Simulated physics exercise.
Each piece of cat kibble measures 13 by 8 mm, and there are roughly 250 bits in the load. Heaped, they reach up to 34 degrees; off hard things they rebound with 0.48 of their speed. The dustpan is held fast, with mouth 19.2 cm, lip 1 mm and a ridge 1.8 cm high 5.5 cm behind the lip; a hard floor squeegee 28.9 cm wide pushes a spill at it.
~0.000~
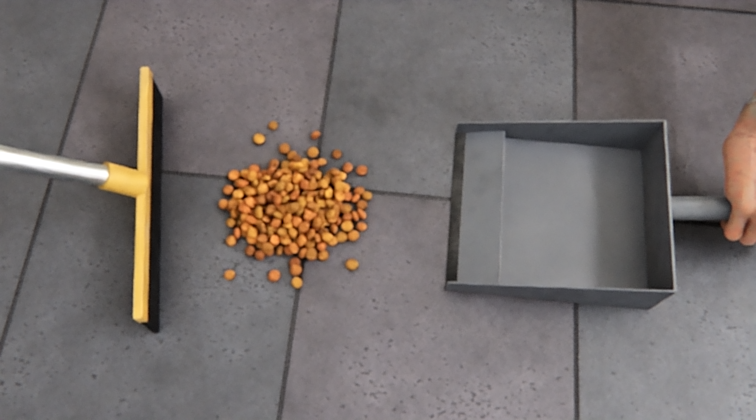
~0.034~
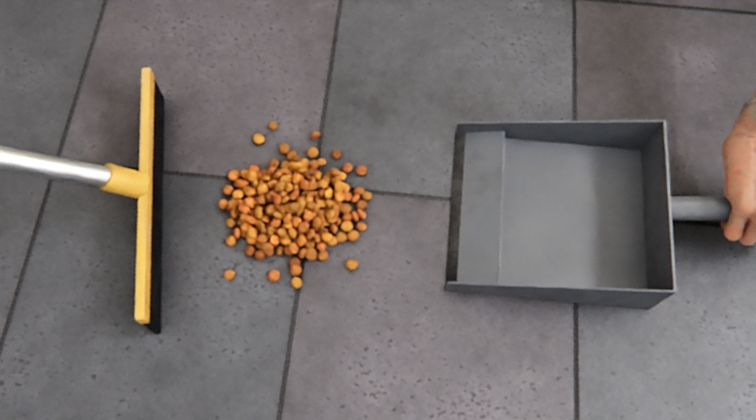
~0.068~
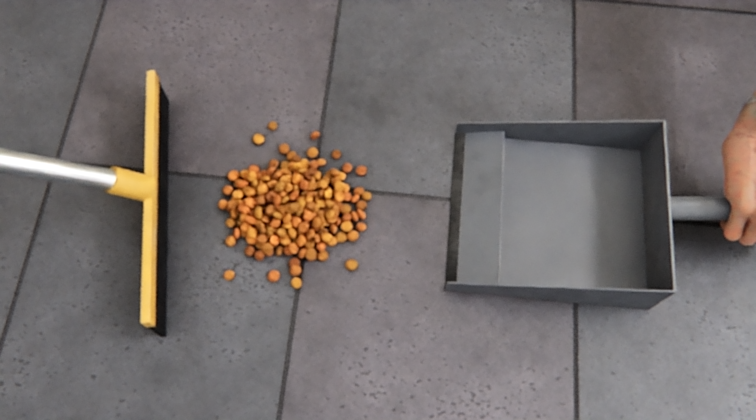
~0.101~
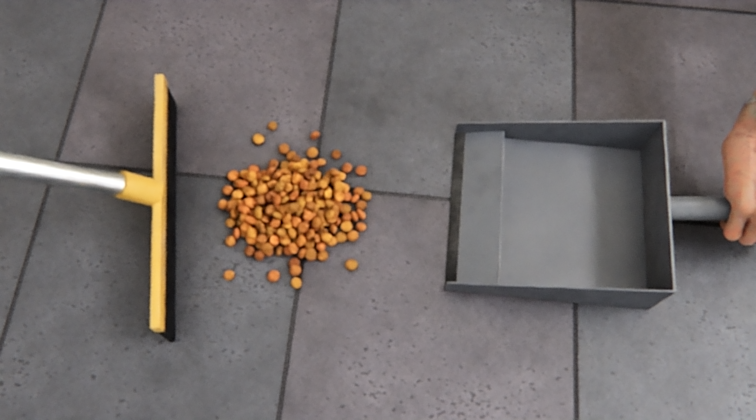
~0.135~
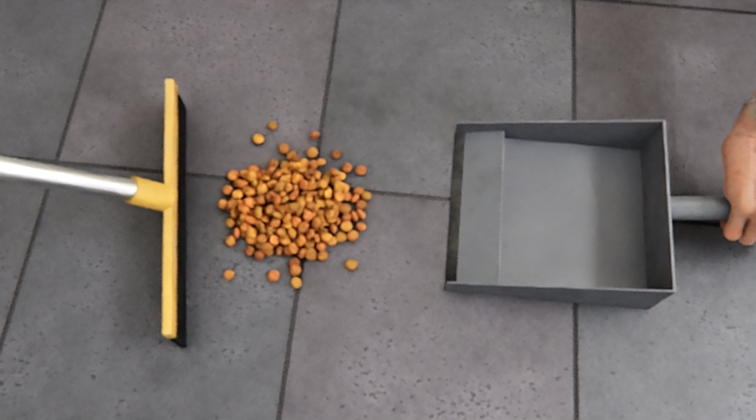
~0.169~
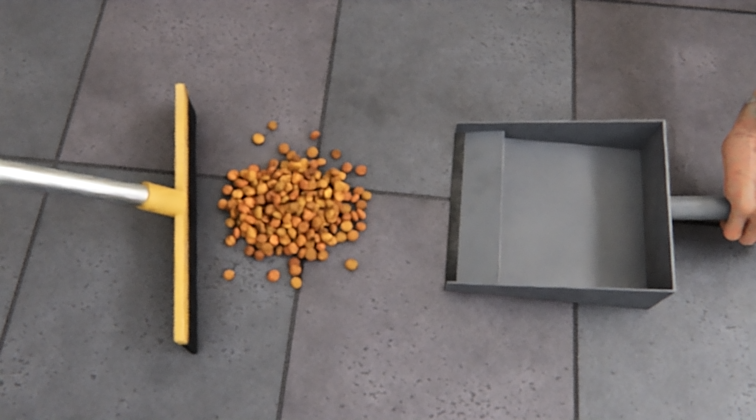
On a gray tiled floor, a yellow squeegee slides slightly right toward a kibble pile.
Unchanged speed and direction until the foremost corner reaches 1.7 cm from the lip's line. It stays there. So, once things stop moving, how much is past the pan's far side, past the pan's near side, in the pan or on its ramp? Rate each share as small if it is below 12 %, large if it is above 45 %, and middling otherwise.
Past the pan's far side: Small, past the pan's near side: Middling, in the pan or on its ramp: Small.
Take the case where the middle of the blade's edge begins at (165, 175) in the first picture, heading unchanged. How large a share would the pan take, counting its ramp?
Roughly 5 percent, ramp included.
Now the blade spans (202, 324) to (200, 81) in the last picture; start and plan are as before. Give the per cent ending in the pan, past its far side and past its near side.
The pan gets 15, the far side 5 and the near side 5.
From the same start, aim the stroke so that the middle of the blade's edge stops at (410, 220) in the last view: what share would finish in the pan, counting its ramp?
Roughly 20 percent.
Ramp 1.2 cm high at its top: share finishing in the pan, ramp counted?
I'd expect close to 5 per cent.
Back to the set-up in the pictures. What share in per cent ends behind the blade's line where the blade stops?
15 %.
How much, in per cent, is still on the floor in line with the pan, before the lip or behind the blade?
Share there: Around 80 percent.
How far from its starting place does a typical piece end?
Around 14 centimetres.
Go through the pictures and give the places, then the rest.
In the first frame, blade from (141, 317) to (147, 76), moved 0.0 cm, 0 of the pieces shifted so far; middle of the pieces at (287, 207); pan at (565, 218).
In the second frame, blade from (143, 318) to (149, 77), moved 0.2 cm, 0 of the pieces shifted so far; middle of the pieces at (287, 207).
In the third frame, blade from (149, 322) to (154, 79), moved 0.9 cm, 0 of the pieces shifted so far; middle of the pieces at (287, 207).
In the fourth frame, blade from (158, 327) to (162, 83), moved 2.1 cm, 0 of the pieces shifted so far; middle of the pieces at (287, 207).
In the fifth frame, blade from (170, 333) to (172, 88), moved 3.4 cm, 0 of the pieces shifted so far; middle of the pieces at (287, 207).
In the sixth frame, blade from (182, 339) to (182, 92), moved 4.8 cm, 0 of the pieces shifted so far; middle of the pieces at (287, 207); pan at (565, 218). Its pace works out near 0.40 m/s, heading 21 degrees towards the viewer's side.
After 0.48 s, middle of the blade 17 cm from the lip; 0 % over the lip, far side 0 %, near side 5 %.
After 0.68 s, middle of the blade 9 cm from the lip; 0 % over the lip, far side 0 %, near side 15 %.
After 1.00 s, middle of the blade 5 cm from the lip; 0 % over the lip, far side 0 %, near side 20 %.
In the end, at 1.3 s, far side 0 %, near side 20 %, pan 0 %, in front of the lip or behind the blade 80 %.
